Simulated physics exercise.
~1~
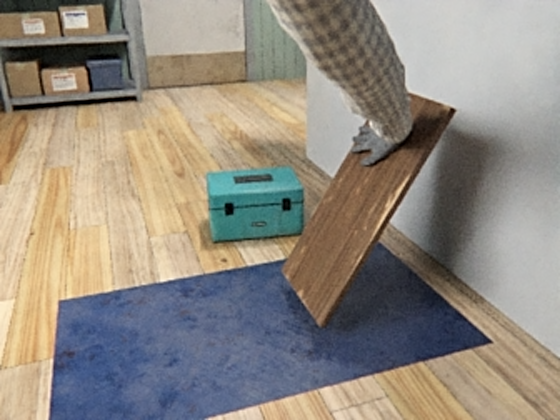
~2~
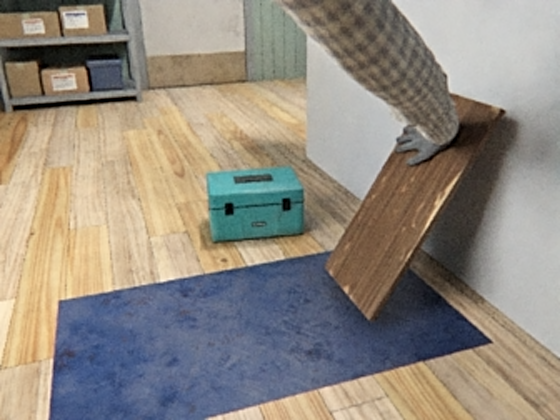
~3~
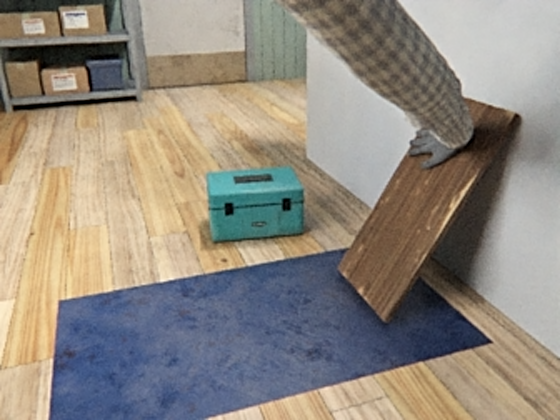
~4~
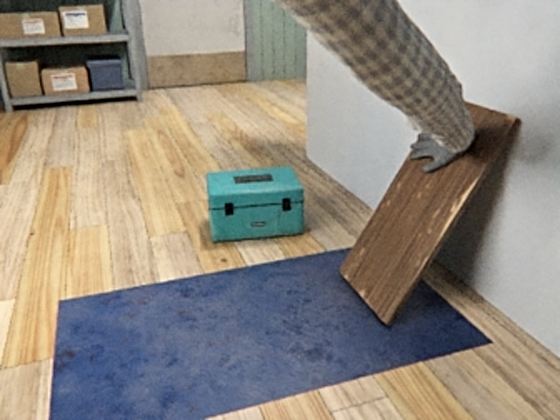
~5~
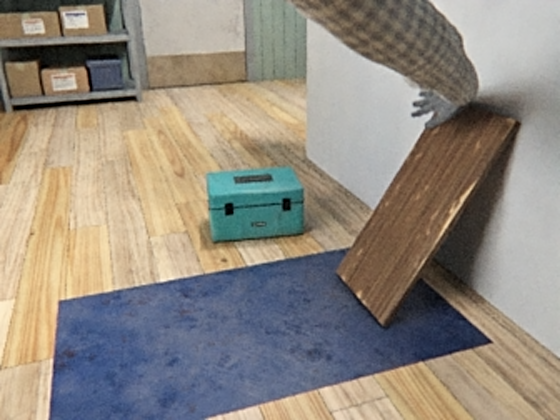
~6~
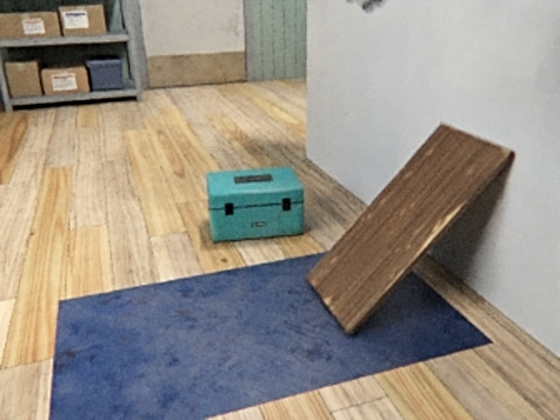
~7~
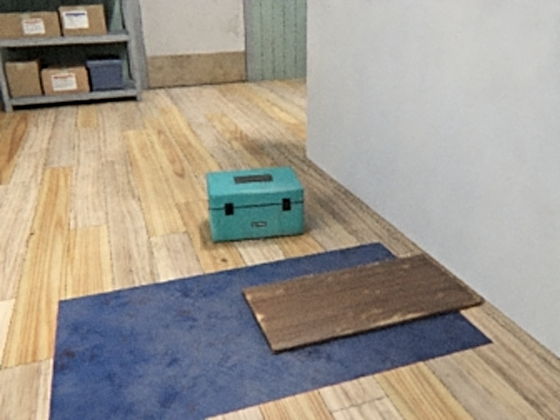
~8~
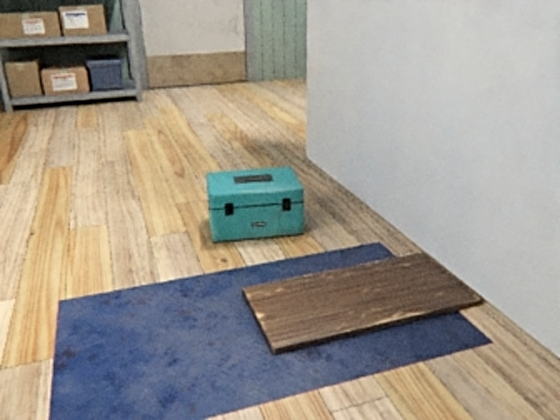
A brown board, leaned on the wall by a gloved hand, slides down flat once released.
